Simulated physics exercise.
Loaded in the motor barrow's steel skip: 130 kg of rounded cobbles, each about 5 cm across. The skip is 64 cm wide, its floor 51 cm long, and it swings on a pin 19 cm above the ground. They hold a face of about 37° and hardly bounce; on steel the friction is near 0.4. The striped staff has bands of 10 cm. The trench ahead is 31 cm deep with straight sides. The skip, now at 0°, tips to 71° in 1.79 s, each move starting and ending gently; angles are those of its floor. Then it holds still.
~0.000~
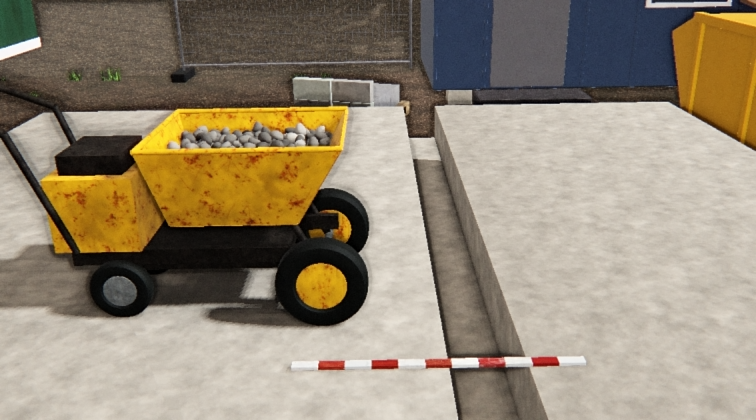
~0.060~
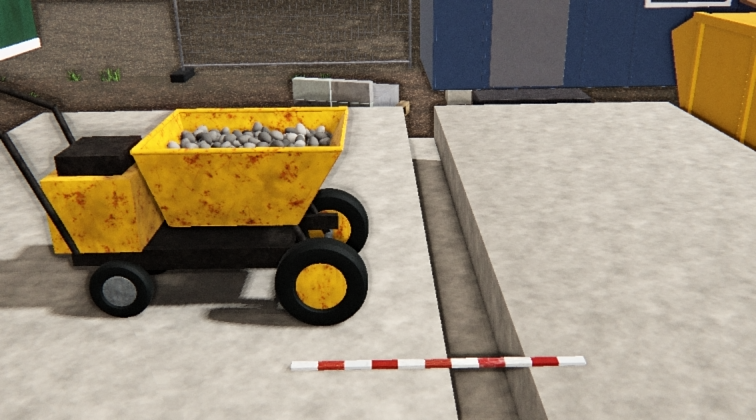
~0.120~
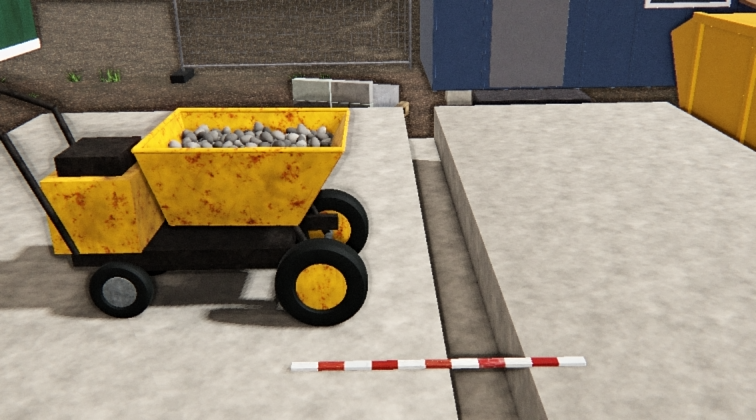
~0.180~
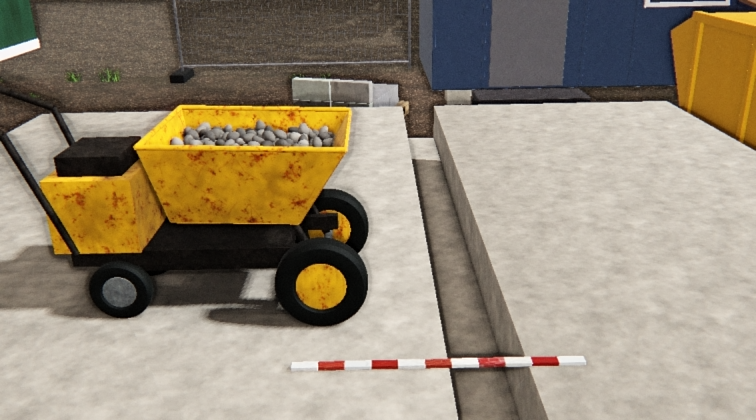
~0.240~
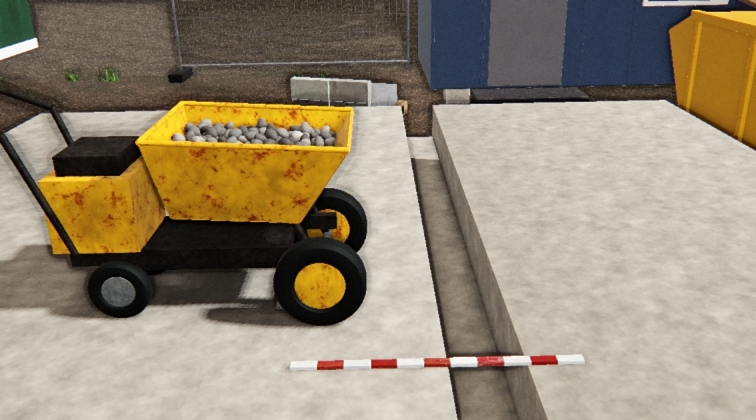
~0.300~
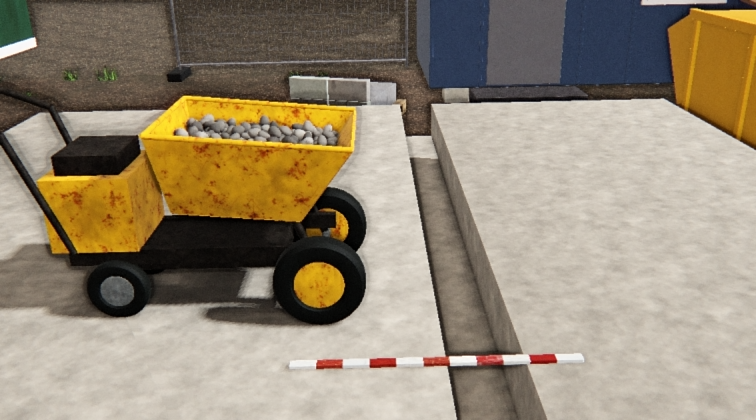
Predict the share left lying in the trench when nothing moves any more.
Roughly 64 per cent ends in the trench.
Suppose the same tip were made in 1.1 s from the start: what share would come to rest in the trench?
It would be near 55 per cent.
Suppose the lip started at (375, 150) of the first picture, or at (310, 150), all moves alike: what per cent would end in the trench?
About 40 and 80 per cent.
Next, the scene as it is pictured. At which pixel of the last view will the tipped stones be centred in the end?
Around (481, 319).
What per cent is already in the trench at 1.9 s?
Some 20 per cent.
After 1.3 s the floor is at 60°; 100 % in the skip; the foremost stones are at (450, 207).
After 1.9 s the floor is at 71°; 62 % in the skip, 20 % in the trench, 18 % past the trench; the foremost stones are at (570, 277).
After 2.2 s the floor is at 71°; 41 % in the skip, 30 % in the trench, 29 % past the trench; the foremost stones are at (627, 272).
After 4.2 s the floor is at 71°; 8 % in the skip, 64 % in the trench, 28 % past the trench; the foremost stones are at (667, 286).
